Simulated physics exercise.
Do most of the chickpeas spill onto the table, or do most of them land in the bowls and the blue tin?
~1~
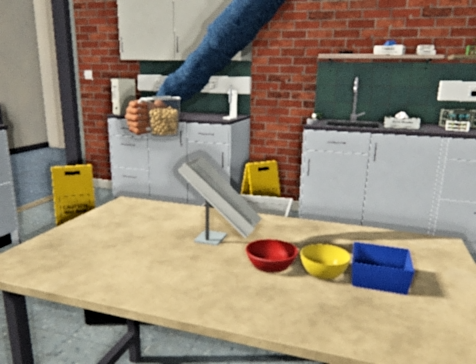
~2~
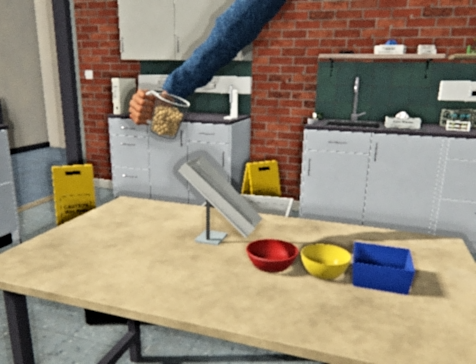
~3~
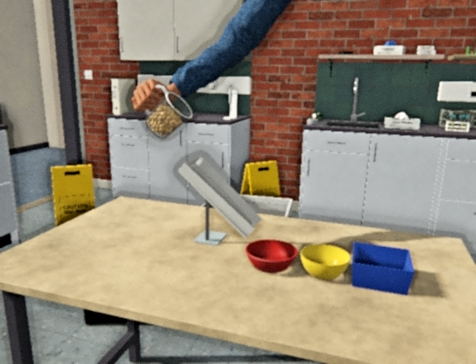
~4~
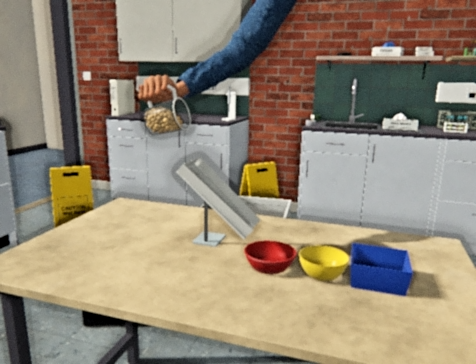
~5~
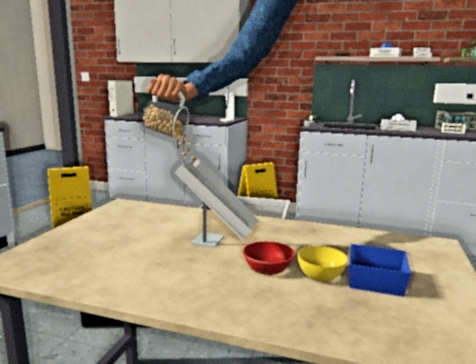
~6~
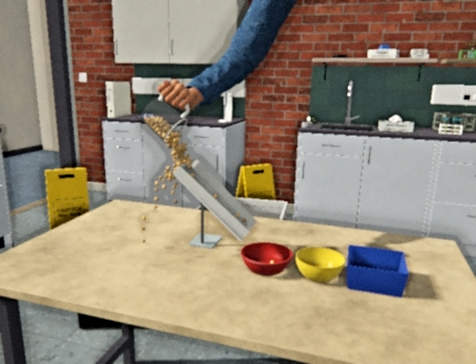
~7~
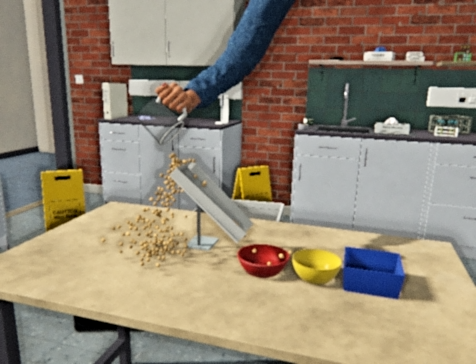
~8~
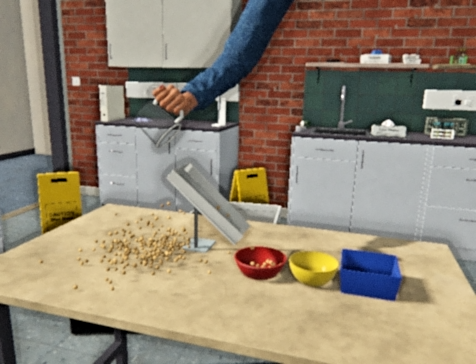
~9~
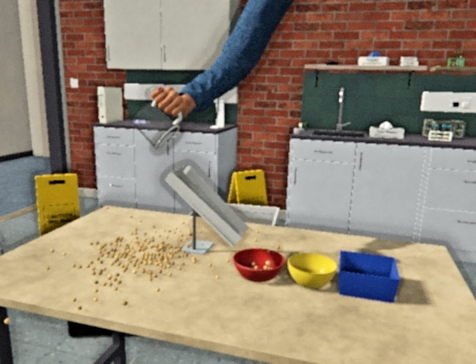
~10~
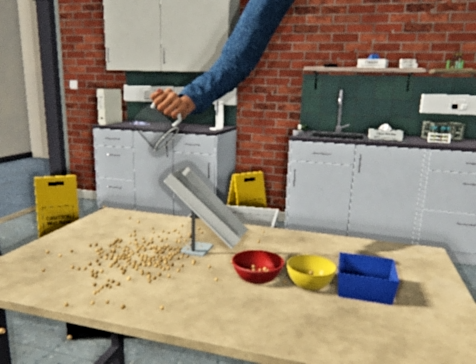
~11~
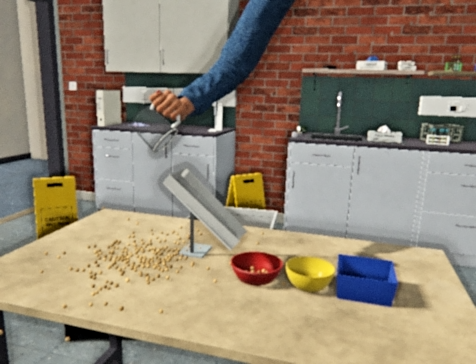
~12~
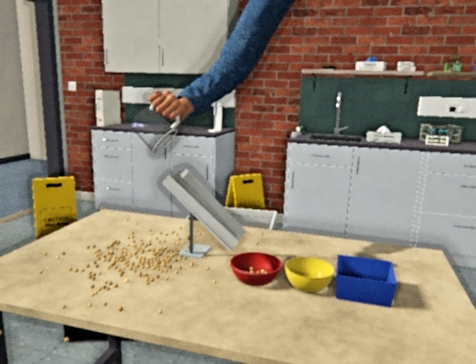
Most of the chickpeas spill onto the table. Only a few end up in the red bowl, and the yellow bowl and blue tin catch hardly any.
A hand tips a cup of chickpeas over a chute, and most scatter across the table.
